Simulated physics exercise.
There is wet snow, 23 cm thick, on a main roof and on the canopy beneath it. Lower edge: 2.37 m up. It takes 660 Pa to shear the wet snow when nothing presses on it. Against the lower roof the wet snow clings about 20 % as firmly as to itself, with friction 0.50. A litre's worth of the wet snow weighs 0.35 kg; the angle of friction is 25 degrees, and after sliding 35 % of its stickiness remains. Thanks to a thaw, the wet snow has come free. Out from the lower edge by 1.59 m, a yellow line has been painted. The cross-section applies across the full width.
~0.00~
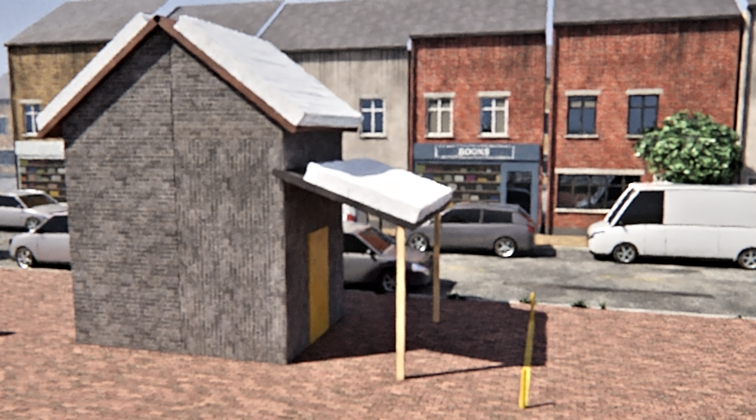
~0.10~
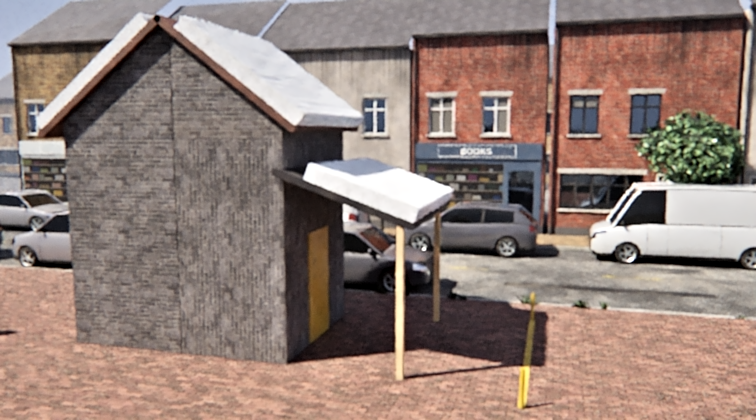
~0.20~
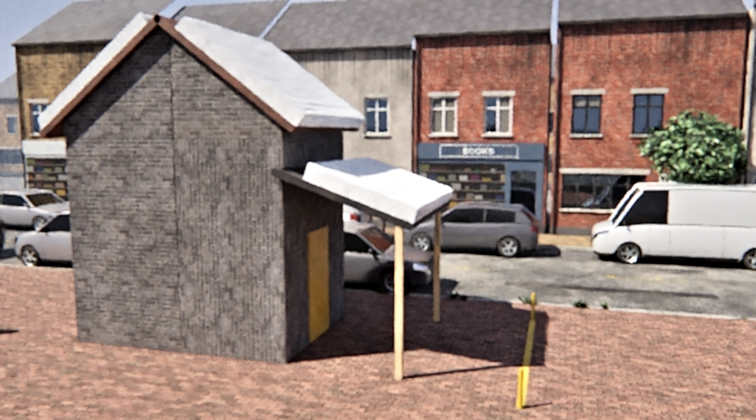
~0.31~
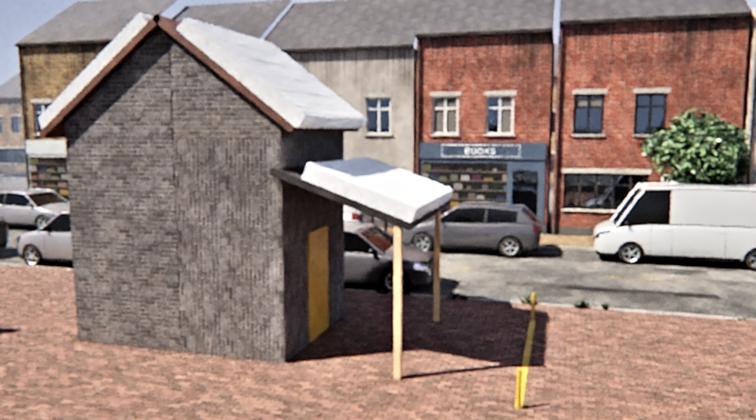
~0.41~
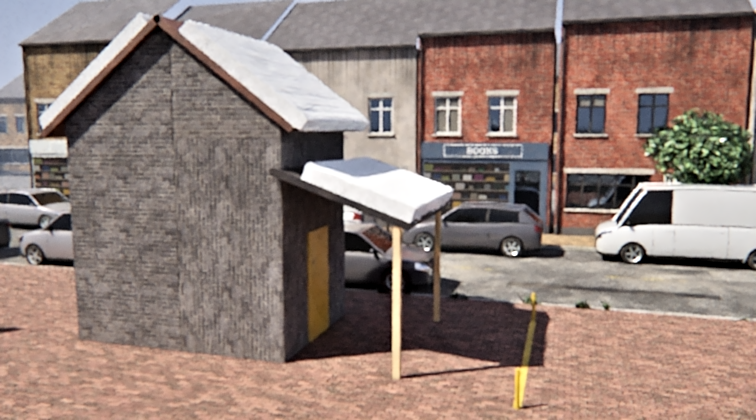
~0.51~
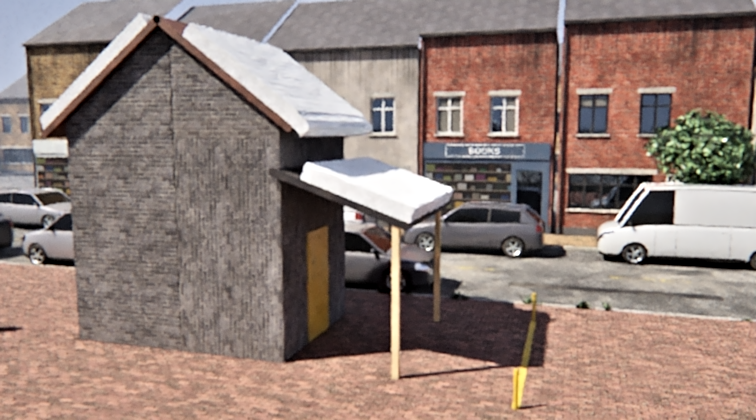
A dark brick building with a thick white layer on its pitched roof stands at left on reddish paving, seen from slightly above, across from a street of terraced shops. A white-topped canopy on wooden posts juts right above a yellow door, near a yellow ground line, parked cars and a white van. The camera drifts slightly, while the main roof's white layer slips slightly down its right slope.
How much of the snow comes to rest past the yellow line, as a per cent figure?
Roughly 0 per cent.
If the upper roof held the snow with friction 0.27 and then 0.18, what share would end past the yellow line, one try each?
First try 10 per cent, second try 16 per cent.
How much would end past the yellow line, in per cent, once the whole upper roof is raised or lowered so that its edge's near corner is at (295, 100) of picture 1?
12 per cent or so.
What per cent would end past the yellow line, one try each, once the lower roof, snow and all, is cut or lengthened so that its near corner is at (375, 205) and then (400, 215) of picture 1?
Try 1: 4 %; try 2: 1 %.
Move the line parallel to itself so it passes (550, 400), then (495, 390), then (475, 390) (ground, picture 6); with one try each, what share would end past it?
In that order: 0 %, 2 %, 6 %.
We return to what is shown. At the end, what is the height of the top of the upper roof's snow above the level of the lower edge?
About 1.1 m above the lower edge.
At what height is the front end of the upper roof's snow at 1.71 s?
Somewhere around 2.8 metres, I'd say.
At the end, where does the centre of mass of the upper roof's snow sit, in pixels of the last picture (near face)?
About (378, 234).
After 1.06 s, none is below the lower edge and 0 % is past the line.
After 1.71 s, none is below the lower edge and 0 % is past the line.
After 2.35 s, 1 % is below the lower edge and 0 % is past the line.
After 3.00 s, 23 % is below the lower edge and 0 % is past the line.
After 3.90 s, 27 % is below the lower edge and 0 % is past the line.
